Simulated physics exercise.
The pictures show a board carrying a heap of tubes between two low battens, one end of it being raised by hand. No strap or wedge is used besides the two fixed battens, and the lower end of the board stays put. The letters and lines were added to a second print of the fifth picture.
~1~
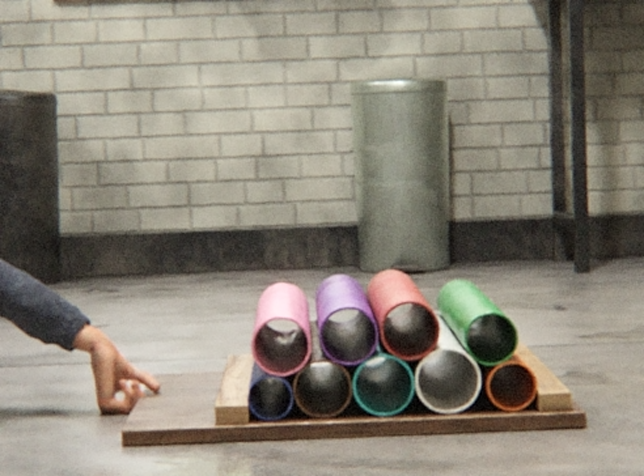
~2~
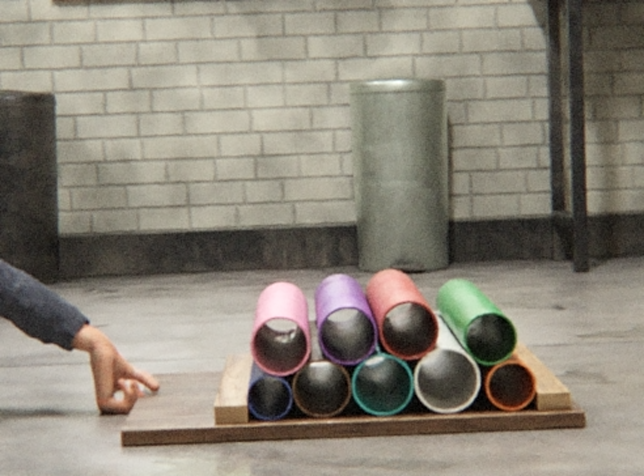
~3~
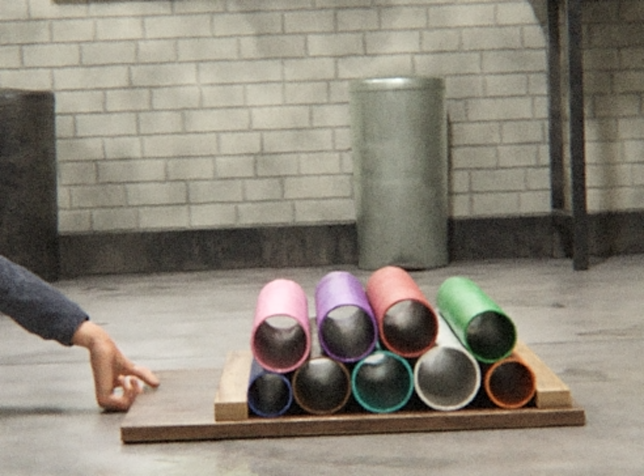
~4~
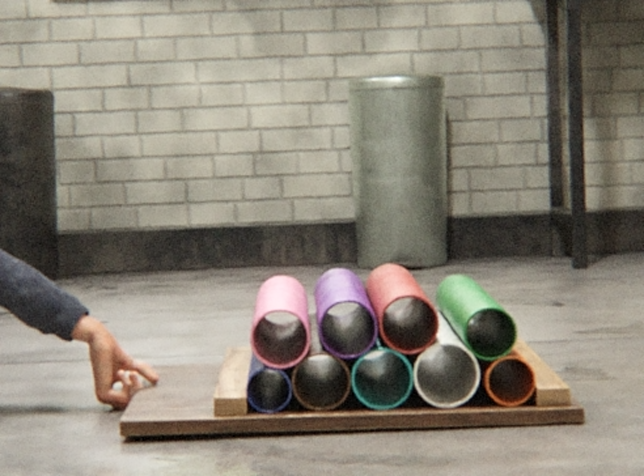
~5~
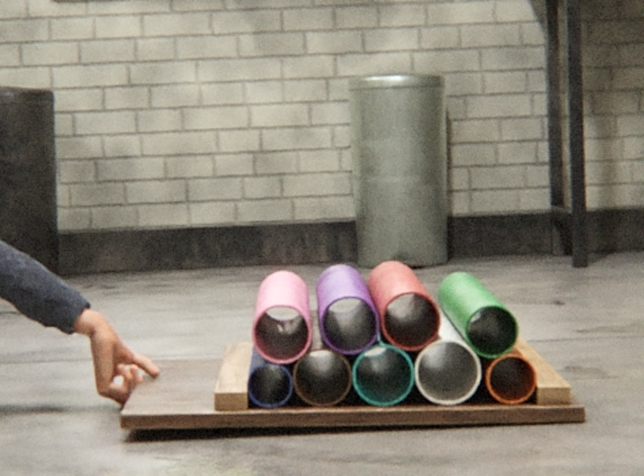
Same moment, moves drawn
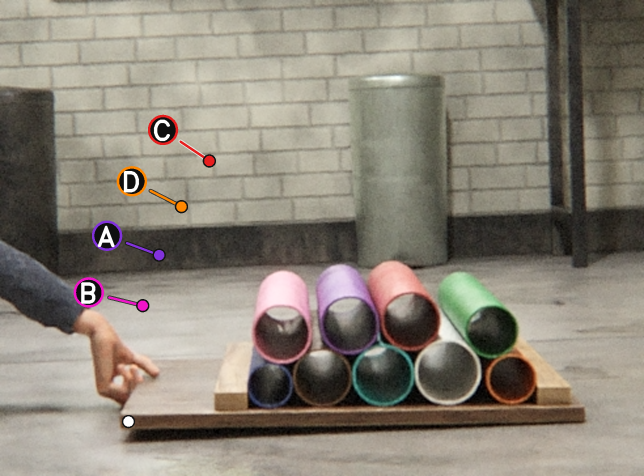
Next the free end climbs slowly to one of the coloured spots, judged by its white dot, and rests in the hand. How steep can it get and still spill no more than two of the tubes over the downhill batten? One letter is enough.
The answer is mark D.
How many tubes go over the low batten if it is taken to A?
With A, one.
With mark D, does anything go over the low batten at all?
Yes, at D.
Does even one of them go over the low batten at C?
At C: Yes.
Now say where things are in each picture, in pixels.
The first frame shows pink tube (281, 346); purple tube (349, 336); red tube (410, 330).
The second frame shows red tube (409, 330); board (348, 389).
The third frame shows board (347, 386); blue tube (270, 394); pink tube (280, 342); green tube (491, 336).
The fourth frame shows board (346, 382); blue tube (269, 390); brown tube (321, 382).
The fifth frame shows board (347, 378); blue tube (270, 385); brown tube (322, 377).
On the marked copy, A at (159, 255); B at (143, 305); C at (209, 161); D at (182, 207); the white dot at (128, 422).
Following D. Soon after the start, board at 17°.
Later, board at 30°.
In the end, board at 30°, one over the low batten (green).
As for the rest, A one over the low batten (green); B one over the low batten (green); C three over the low batten (green, purple, red).
